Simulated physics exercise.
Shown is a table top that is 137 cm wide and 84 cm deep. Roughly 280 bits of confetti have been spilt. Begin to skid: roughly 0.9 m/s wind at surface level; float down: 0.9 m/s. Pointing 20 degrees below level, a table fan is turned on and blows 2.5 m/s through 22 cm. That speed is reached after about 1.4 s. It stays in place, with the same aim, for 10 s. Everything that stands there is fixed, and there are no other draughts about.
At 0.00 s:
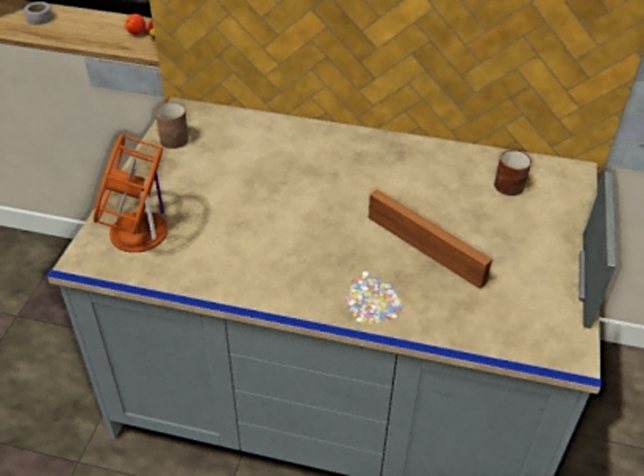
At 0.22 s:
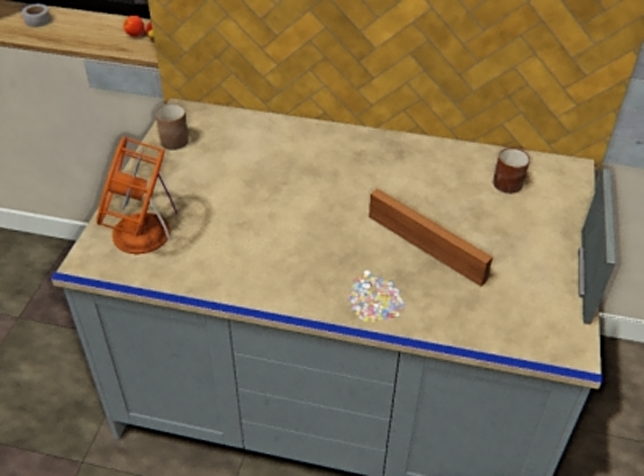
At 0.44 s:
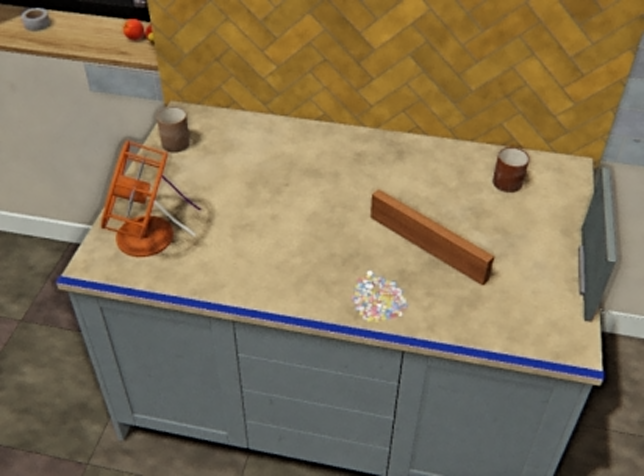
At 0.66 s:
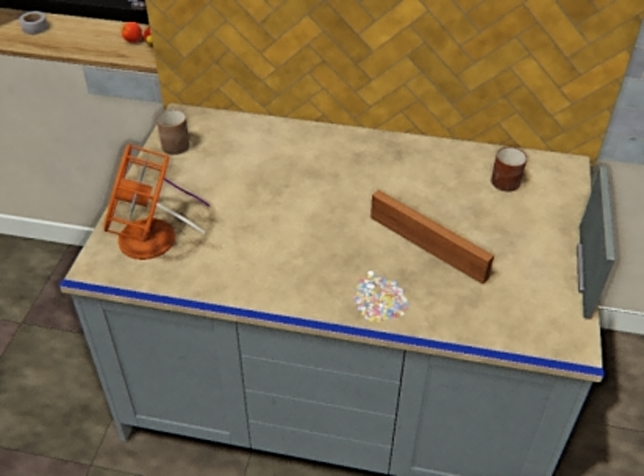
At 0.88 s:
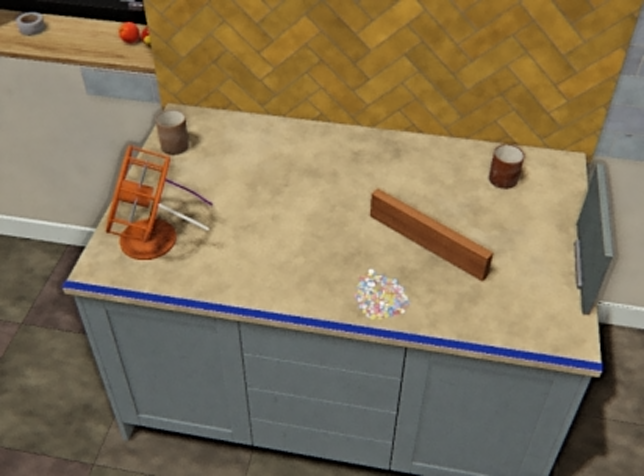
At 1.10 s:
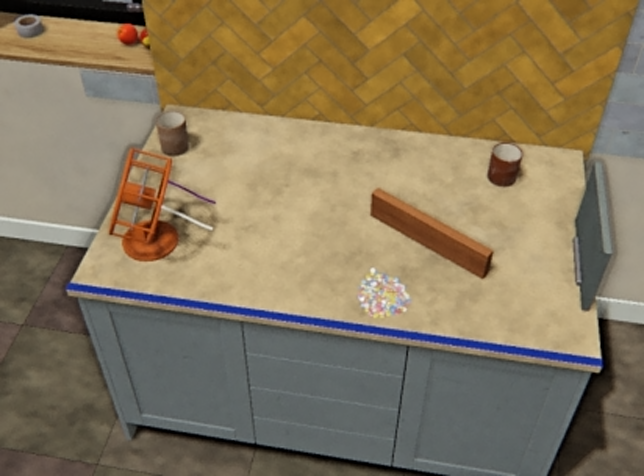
A table top with a blue front edge held a small orange fan, two cups, a wooden board and a pile of confetti, which stayed still while the view shifted very slightly.
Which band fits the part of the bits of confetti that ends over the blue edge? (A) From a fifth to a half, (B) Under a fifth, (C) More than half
The answer is C.
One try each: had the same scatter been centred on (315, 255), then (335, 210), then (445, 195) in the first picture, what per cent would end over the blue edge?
About 25, 0 and 0 in a hundred, in that order.
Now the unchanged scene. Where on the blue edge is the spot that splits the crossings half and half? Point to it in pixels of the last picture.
The middle of the crossings lies near (490, 351) in the last picture.
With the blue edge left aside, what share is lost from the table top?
The share is about 10 %.
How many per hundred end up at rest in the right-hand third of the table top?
Something close to 0 % ends up there.
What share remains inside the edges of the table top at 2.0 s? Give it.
The share then is about 0 %.
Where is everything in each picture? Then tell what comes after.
In the first picture, the middle of the bits of confetti is near (374, 301), none has stirred yet and the mouth of the table fan is at (129, 185).
In the second picture, the middle of the bits of confetti is near (376, 299), none has stirred yet and the blue edge is centred on (311, 328).
In the third picture, the middle of the bits of confetti is near (379, 299), none has stirred yet, the top of a board is at (431, 224) and the top of a laptop is at (609, 211).
In the fourth picture, the middle of the bits of confetti is near (381, 299) and none has stirred yet.
In the fifth picture, the middle of the bits of confetti is near (382, 297) and none has stirred yet.
In the sixth picture, the middle of the bits of confetti is near (384, 295) and none has stirred yet.
After 2.0 s the count stands so, 90 % are over the blue edge.
After 3.2 s the count stands so, 90 % are over the blue edge.
After 5.5 s the count stands so, 90 % are over the blue edge.
After 10.0 s, at the end, 90 % are over the blue edge.
